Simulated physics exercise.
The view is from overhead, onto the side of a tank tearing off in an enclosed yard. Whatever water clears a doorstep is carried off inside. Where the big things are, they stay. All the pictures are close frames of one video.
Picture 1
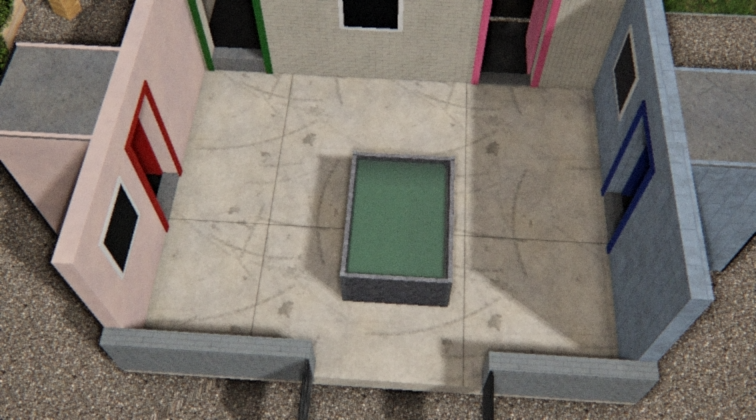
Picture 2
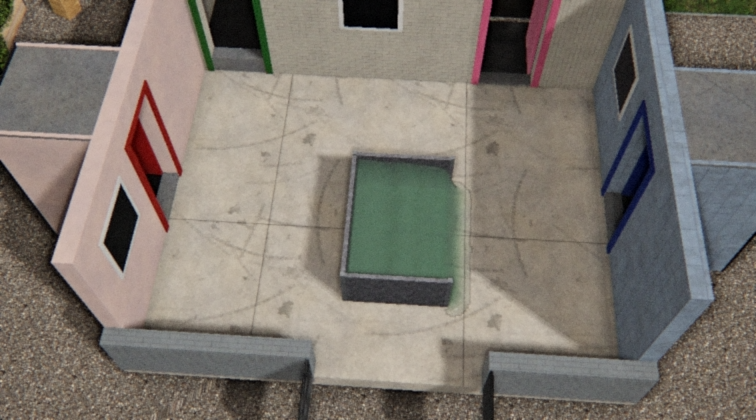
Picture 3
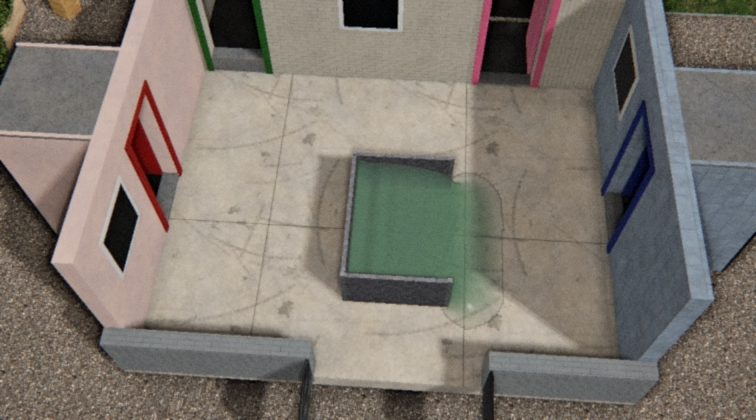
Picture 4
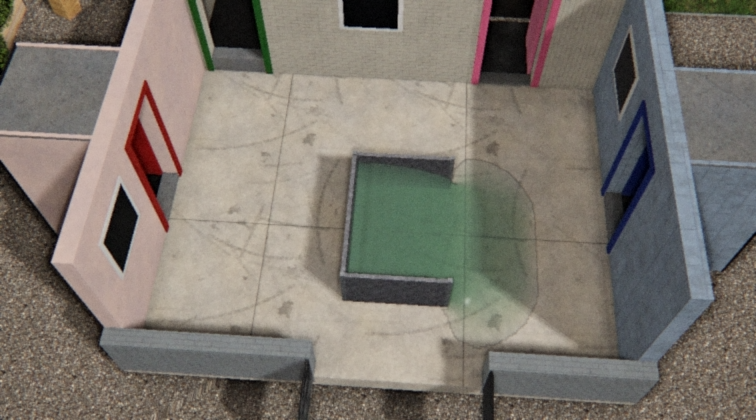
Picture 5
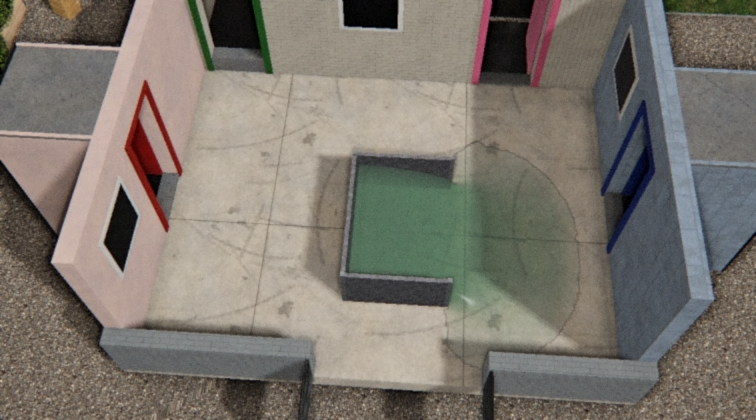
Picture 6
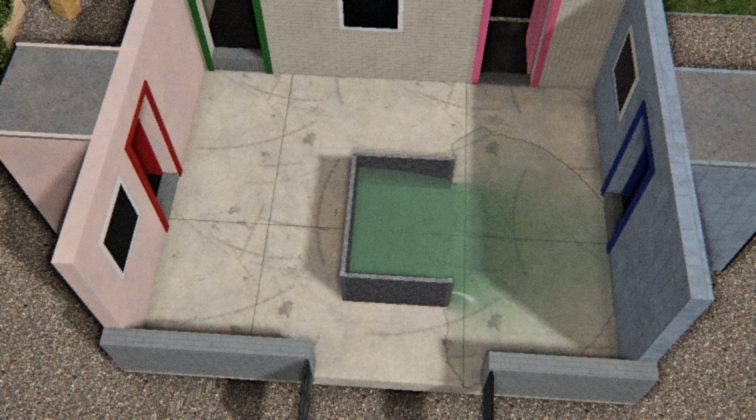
Green water poured out of the right side of an open tank once that side was gone, then spread in a widening, thinning sheet across the yard floor toward the blue wall.
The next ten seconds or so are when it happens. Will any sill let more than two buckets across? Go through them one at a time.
The pink door does; the green door does not; the red door does not; the blue door does.
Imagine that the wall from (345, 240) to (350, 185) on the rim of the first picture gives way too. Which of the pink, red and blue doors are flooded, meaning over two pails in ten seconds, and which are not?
Door by door, the pink door comes up short, then the red door crosses the line, then the blue door comes up short.
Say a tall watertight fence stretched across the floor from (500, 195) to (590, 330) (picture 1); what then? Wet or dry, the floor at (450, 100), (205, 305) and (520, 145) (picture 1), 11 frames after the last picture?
Taking the three spots in turn, they are inundated, unwetted and inundated.
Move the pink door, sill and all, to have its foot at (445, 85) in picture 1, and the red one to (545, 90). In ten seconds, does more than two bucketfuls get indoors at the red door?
As it turns out, the red one runs over.
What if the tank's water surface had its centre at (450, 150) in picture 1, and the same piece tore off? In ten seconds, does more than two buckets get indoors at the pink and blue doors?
My reading: Pink door floods; blue door floods.
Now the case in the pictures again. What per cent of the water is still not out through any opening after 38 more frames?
Close to 78 in a hundred.
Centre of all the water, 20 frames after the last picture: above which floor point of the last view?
The balance point is around (515, 233).
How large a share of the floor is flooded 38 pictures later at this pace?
Roughly 80 %.
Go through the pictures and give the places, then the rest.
The first picture shows the open tank at (400, 217) is whole and still.
In the second picture, water pours out at (446, 236) and has run to (450, 311).
In the third picture, water pours out at (446, 237) and has run to (475, 321).
In the fourth picture, water pours out at (446, 238) and has run to (479, 341).
In the fifth picture, water pours out at (446, 238) and has run to (555, 326).
In the sixth picture, water pours out at (446, 239) and has run to (609, 310).
A moment on, water covers 30 % of the floor; the pink door not reached, the green door not reached, the red door not reached, the blue door far over two buckets in.
Next, water covers 30 % of the floor; the pink door wet at the sill, nothing in, the green door not reached, the red door not reached, the blue door far over two buckets in.
Then, water covers 50 % of the floor; the pink door under two buckets in, the green door not reached, the red door not reached, the blue door far over two buckets in.
Later, water covers 80 % of the floor; the pink door over two buckets in, the green door wet at the sill, nothing in, the red door not reached, the blue door far over two buckets in.
In the end, water covers 95 % of the floor; the pink door over two buckets in, the green door wet at the sill, nothing in, the red door wet at the sill, nothing in, the blue door far over two buckets in.
